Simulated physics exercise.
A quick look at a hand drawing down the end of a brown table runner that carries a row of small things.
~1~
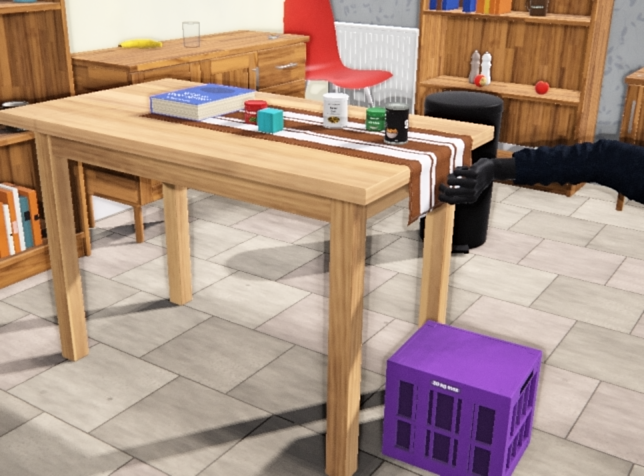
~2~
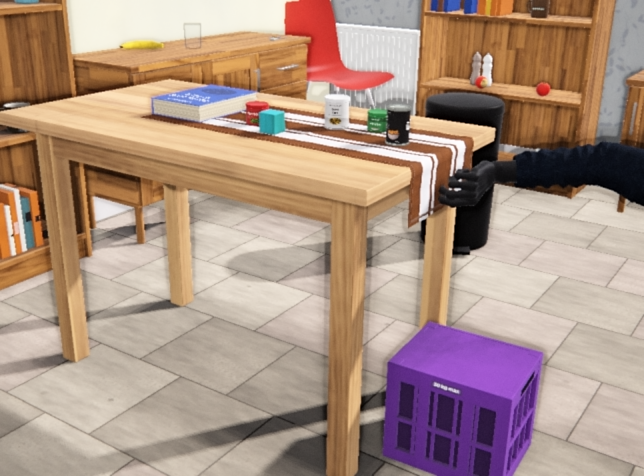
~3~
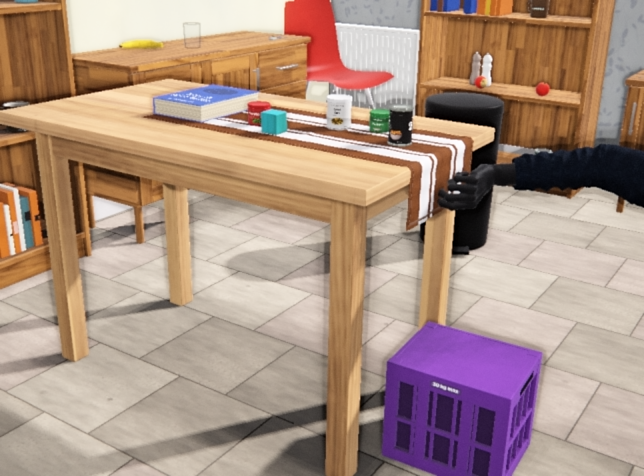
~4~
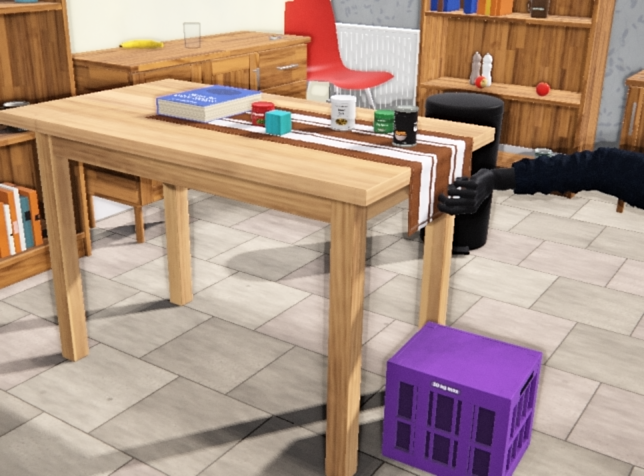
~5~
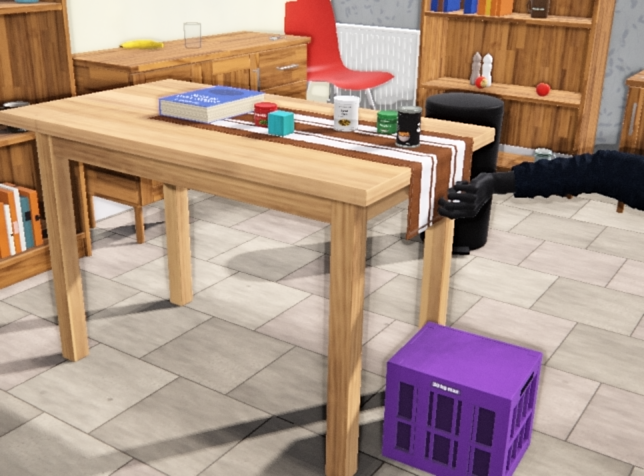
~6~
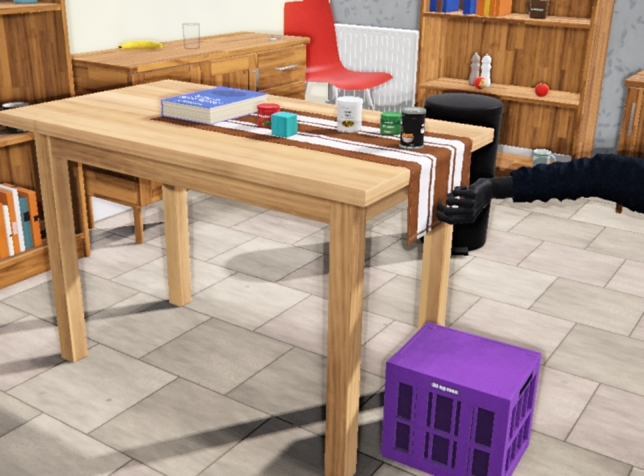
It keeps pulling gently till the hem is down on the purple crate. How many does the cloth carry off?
It carries off three.
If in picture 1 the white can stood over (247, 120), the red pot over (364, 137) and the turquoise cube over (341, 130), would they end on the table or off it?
The white can stays on, the red pot tumbles off, the turquoise cube drops off.
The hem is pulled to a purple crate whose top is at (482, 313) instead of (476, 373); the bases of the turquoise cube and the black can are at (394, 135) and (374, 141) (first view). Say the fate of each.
The turquoise cube comes down, the black can goes over.
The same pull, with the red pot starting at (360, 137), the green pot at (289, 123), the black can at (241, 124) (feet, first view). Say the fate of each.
The red pot goes over, the green pot keeps its place on top, the black can remains up.
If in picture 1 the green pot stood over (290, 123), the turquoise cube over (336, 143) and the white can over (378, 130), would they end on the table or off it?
The green pot survives, the turquoise cube tumbles off, the white can is carried off.
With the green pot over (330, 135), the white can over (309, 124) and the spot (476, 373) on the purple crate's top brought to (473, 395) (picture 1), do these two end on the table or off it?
The green pot falls; the white can is carried off.
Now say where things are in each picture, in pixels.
In the first frame, hem (407, 226); black can (398, 105); green pot (377, 110); white can (336, 95); turquoise cube (270, 111); red pot (256, 102); top of the crate (476, 373).
In the second frame, hem (408, 228); black can (399, 107).
In the third frame, hem (406, 231); green pot (381, 111).
In the fourth frame, hem (408, 237); white can (344, 97); top of the crate (476, 374).
In the fifth frame, hem (406, 240); turquoise cube (281, 113).
In the sixth frame, hem (407, 246); black can (414, 109); green pot (392, 114); white can (350, 99); turquoise cube (284, 114); red pot (269, 105).
Soon after, hem near (437, 259); all still up.
Then, hem near (435, 313); black can and green pot gone.
Further on, hem on the crate; black can, green pot and white can gone.
At rest, hem on the crate; black can, green pot and white can gone. The answer is three.
